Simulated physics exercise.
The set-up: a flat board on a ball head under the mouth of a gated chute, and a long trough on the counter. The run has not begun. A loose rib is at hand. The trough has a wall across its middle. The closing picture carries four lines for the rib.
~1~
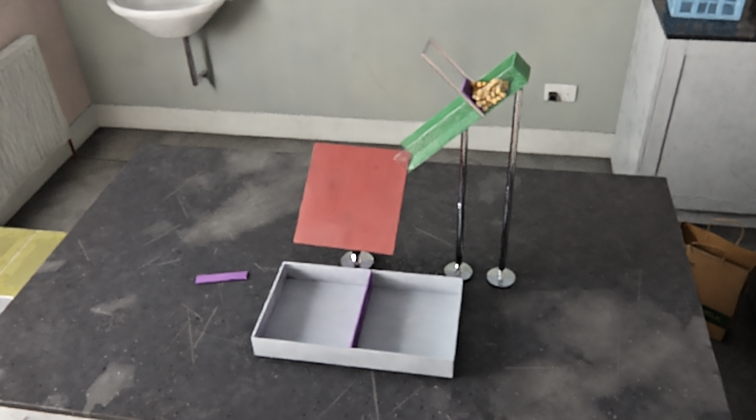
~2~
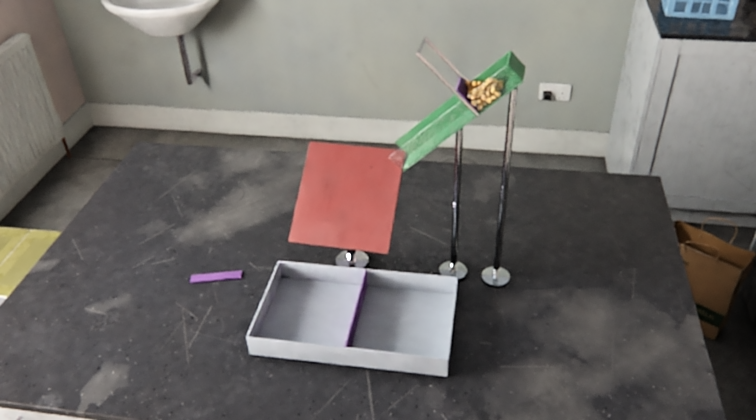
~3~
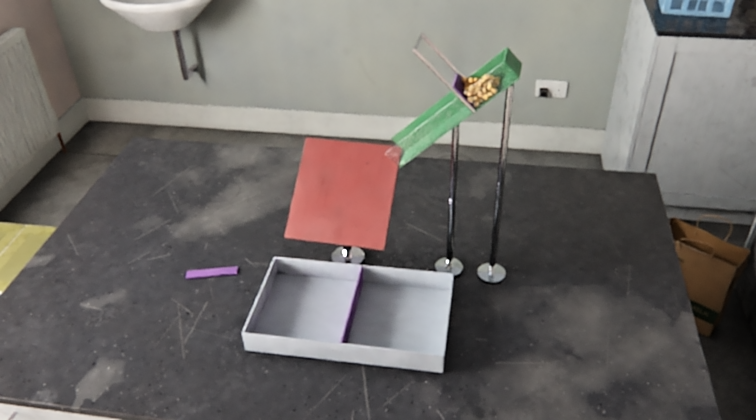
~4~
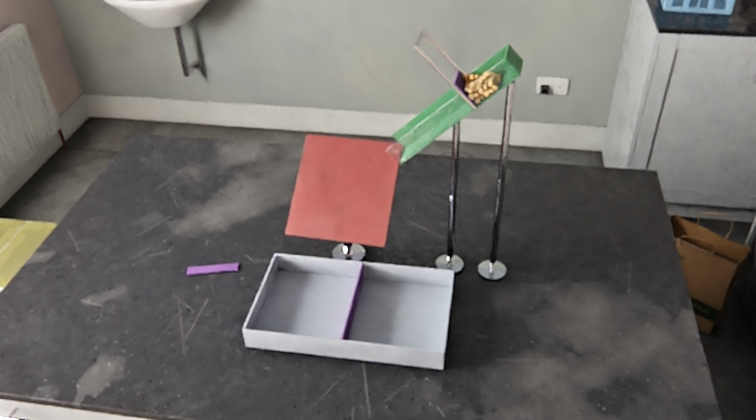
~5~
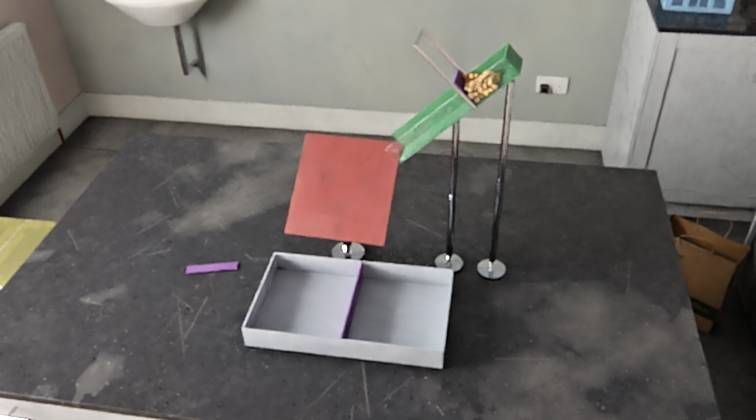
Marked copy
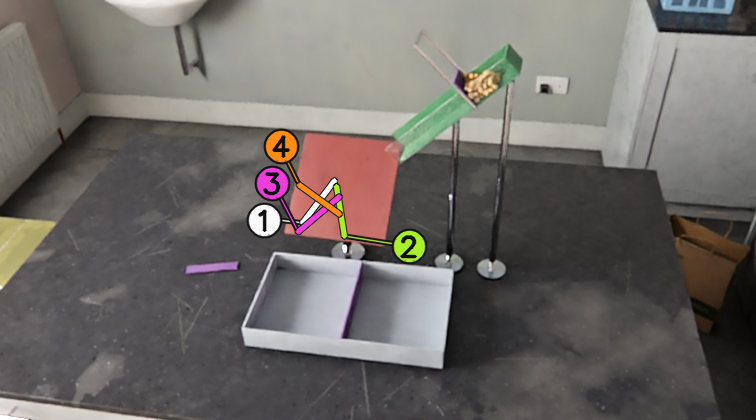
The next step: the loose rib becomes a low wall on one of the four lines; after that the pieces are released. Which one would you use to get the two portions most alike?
Choose 2.
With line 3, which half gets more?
The left half.
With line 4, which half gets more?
Left.
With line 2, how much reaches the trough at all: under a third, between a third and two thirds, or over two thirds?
Over two thirds.
On the marked copy, line 1 from (334, 180) to (302, 222); line 2 from (336, 186) to (344, 236); line 3 from (339, 196) to (298, 231); line 4 from (299, 185) to (339, 214).
If 1 is chosen, of what is caught, all but a few in the left half, a small share in the right.
If 2 is chosen, of what is caught, close to half in the left half, close to half in the right.
If 3 is chosen, of what is caught, all but a few in the left half, a small share in the right.
If 4 is chosen, of what is caught, all but a few in the left half, a small share in the right.
